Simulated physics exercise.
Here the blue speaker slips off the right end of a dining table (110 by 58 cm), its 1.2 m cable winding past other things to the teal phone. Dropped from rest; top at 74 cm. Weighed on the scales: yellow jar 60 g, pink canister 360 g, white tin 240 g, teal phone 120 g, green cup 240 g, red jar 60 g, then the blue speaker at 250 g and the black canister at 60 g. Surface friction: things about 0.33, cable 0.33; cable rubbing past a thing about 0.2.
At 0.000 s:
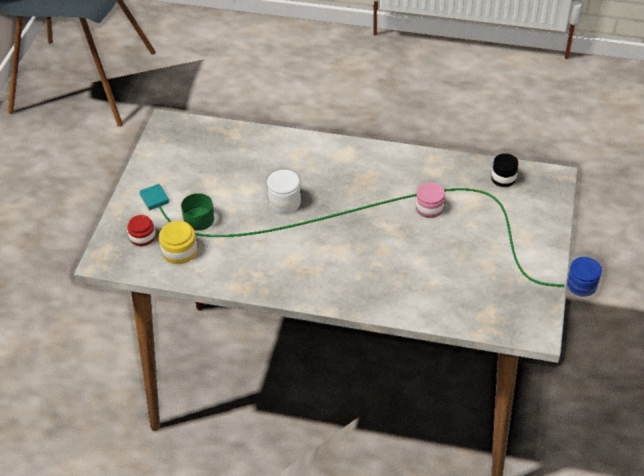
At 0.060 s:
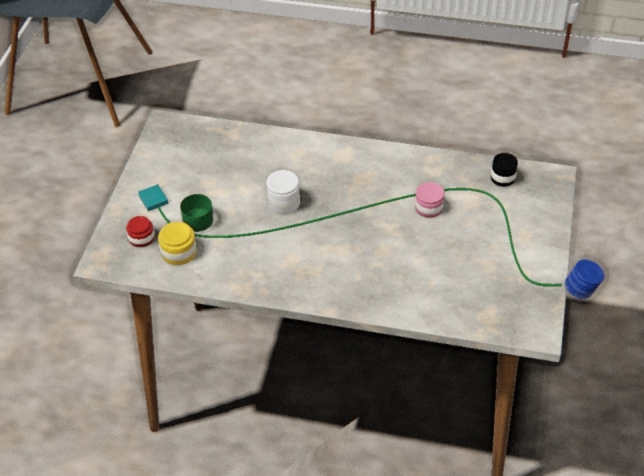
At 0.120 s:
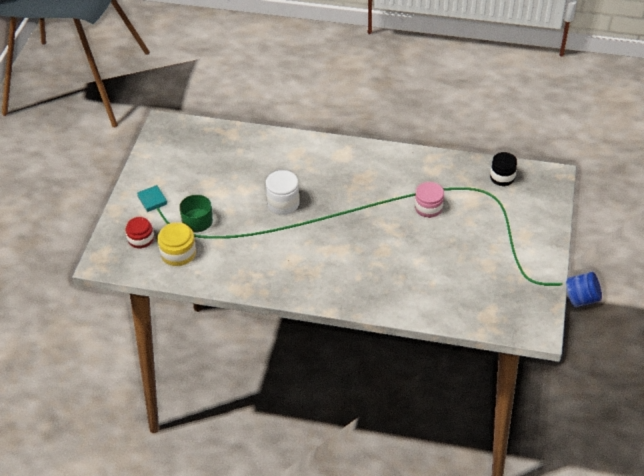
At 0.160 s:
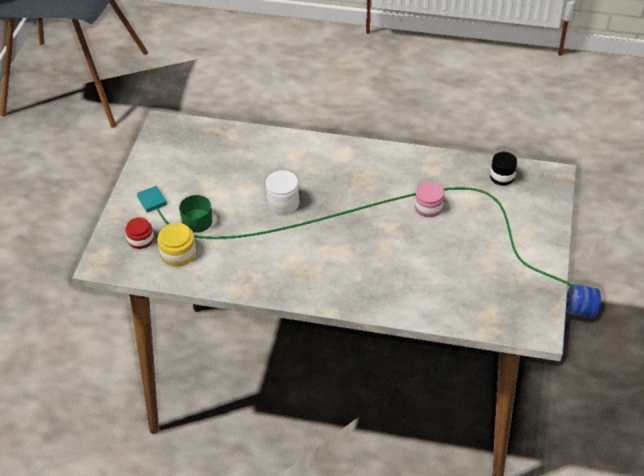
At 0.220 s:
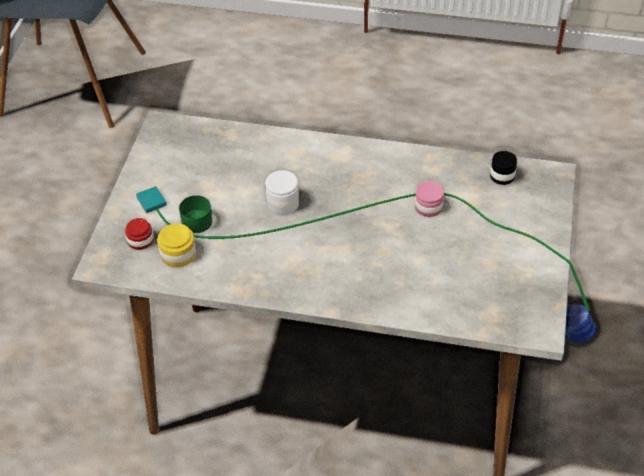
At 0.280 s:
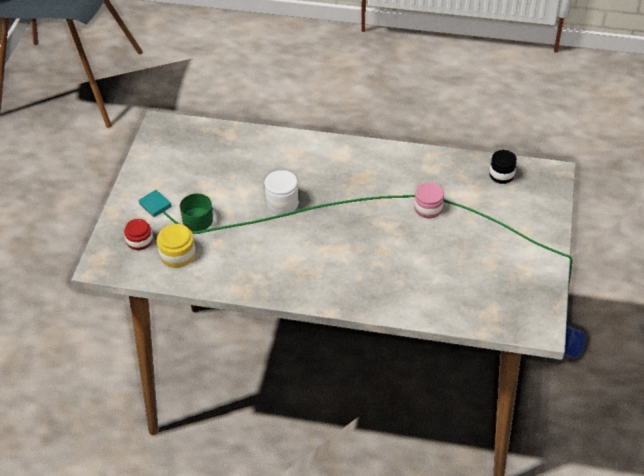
Blue speaker tipping over the right edge of a stone-topped table and dropping, pulling straighter the green cable tied to a teal phone.
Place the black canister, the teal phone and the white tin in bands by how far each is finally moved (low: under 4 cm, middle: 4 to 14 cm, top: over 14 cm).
Black canister: Low; teal phone: Top; white tin: Low.
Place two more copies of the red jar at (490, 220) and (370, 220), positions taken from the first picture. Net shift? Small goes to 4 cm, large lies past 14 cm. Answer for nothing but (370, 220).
There it moves a moderate amount.
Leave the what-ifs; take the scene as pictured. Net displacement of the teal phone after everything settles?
Net shift for the teal phone is 60 cm.
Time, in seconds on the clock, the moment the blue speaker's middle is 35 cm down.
Near 0.42 seconds.
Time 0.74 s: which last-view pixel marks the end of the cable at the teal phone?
Approximate position: (331, 225).
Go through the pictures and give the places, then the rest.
The first frame shows black canister (506, 161); teal phone (154, 195); white tin (283, 181); cable runs through (521, 269) (491, 196) (389, 201) (294, 225).
The second frame shows blue speaker (587, 270); cable runs through (520, 269) (389, 201).
The third frame shows blue speaker (584, 289); cable runs through (520, 268) (388, 201).
The fourth frame shows blue speaker (583, 301); cable runs through (529, 266) (388, 201).
The fifth frame shows blue speaker (578, 324); cable runs through (572, 267) (390, 200).
The sixth frame shows black canister (504, 158); teal phone (155, 201); white tin (281, 181); cable runs through (507, 227) (407, 196) (307, 209).
After 0.5 s, the cable's tail end at (232, 232); teal phone 20 cm off its start, blue speaker over the edge, green cup 6 cm off its start.
After 0.7 s, the cable's tail end at (331, 225); teal phone 41 cm off its start, blue speaker over the edge, green cup 6 cm off its start.
After 1.0 s, the cable's tail end at (416, 215); teal phone 61 cm off its start at (404, 217), blue speaker over the edge, green cup 6 cm off its start at (210, 192).
After 1.2 s, the cable's tail end at (416, 214); teal phone 61 cm off its start, blue speaker over the edge, green cup 6 cm off its start.
After 2.4 s, the cable's tail end at (416, 214); teal phone 61 cm off its start at (405, 217), white tin 0 cm off its start at (281, 181), black canister 0 cm off its start at (505, 158), blue speaker over the edge.
